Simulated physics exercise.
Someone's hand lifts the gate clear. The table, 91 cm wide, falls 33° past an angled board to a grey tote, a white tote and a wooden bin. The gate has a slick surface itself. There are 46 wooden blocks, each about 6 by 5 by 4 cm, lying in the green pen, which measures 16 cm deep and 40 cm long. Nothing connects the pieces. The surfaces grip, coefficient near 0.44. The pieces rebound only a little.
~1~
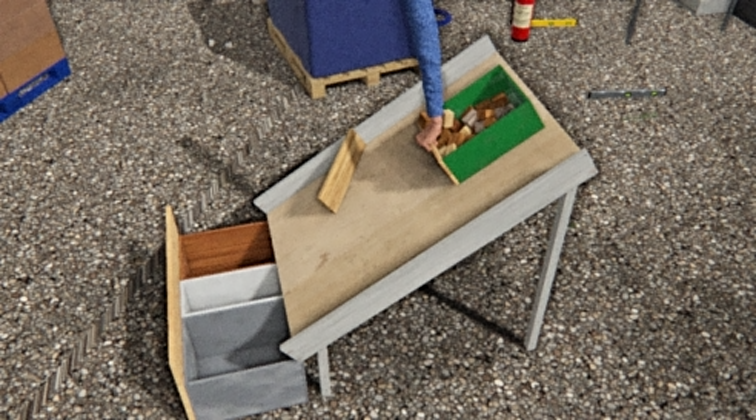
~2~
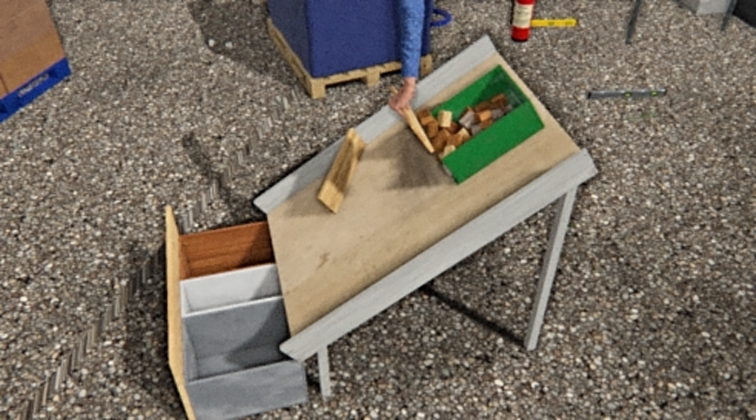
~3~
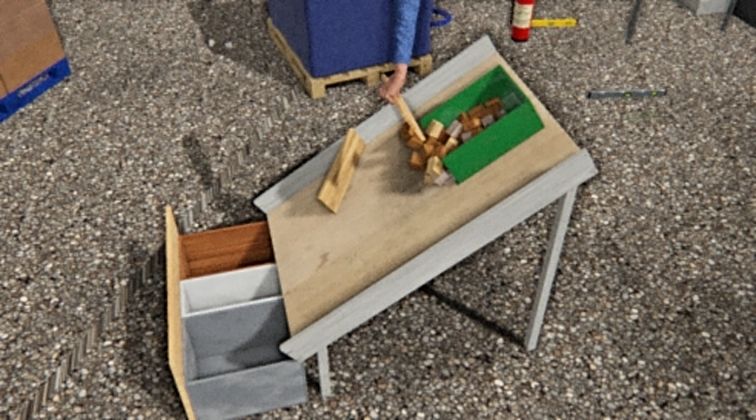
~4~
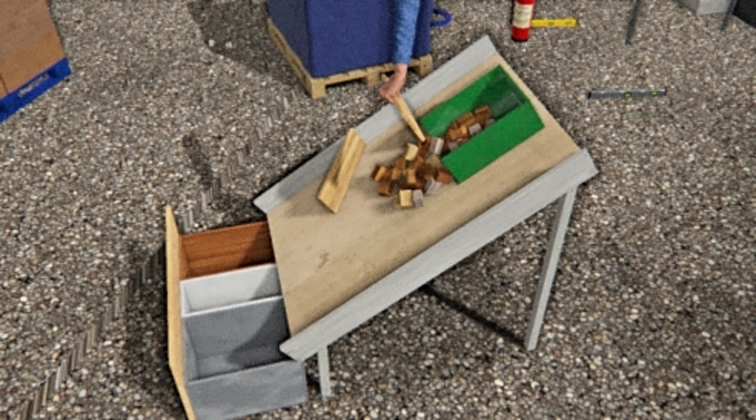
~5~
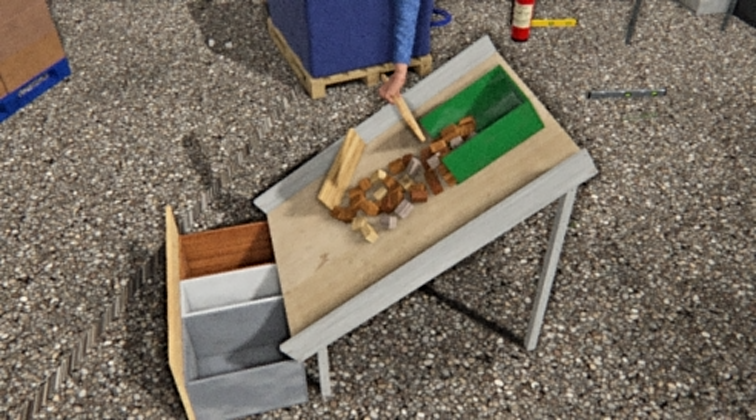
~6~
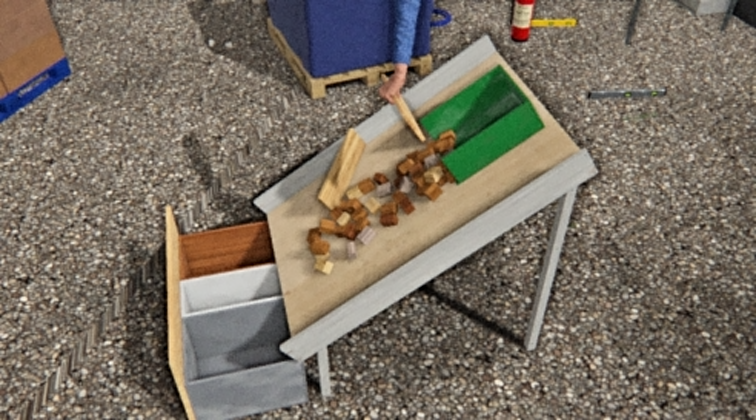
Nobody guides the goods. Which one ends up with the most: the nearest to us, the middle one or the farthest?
The winner is the medial one.
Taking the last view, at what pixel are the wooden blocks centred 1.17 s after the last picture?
Somewhere about (227, 335) in pixels.
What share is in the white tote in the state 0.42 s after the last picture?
Estimated fraction: Some 20 percent.
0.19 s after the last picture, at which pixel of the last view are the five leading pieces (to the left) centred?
Close to (263, 293).
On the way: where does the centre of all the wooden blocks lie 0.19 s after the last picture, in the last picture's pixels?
At about (353, 225).
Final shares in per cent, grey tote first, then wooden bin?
Roughly 35 and 0 per cent.
Then, 0.19 s after the last picture, 1 in the grey tote, 1 in the white tote, 40 on the slope and 4 in the air.
Then, 0.42 s after the last picture, 4 in the grey tote, 10 in the white tote, 27 on the slope and 5 in the air.
Then, 0.75 s after the last picture, 13 in the grey tote, 22 in the white tote, 1 in the wooden bin, 6 on the slope and 4 in the air.
Final count (1.17 s after the last picture), 16 in the grey tote, 26 in the white tote, 1 in the wooden bin and 3 on the slope.
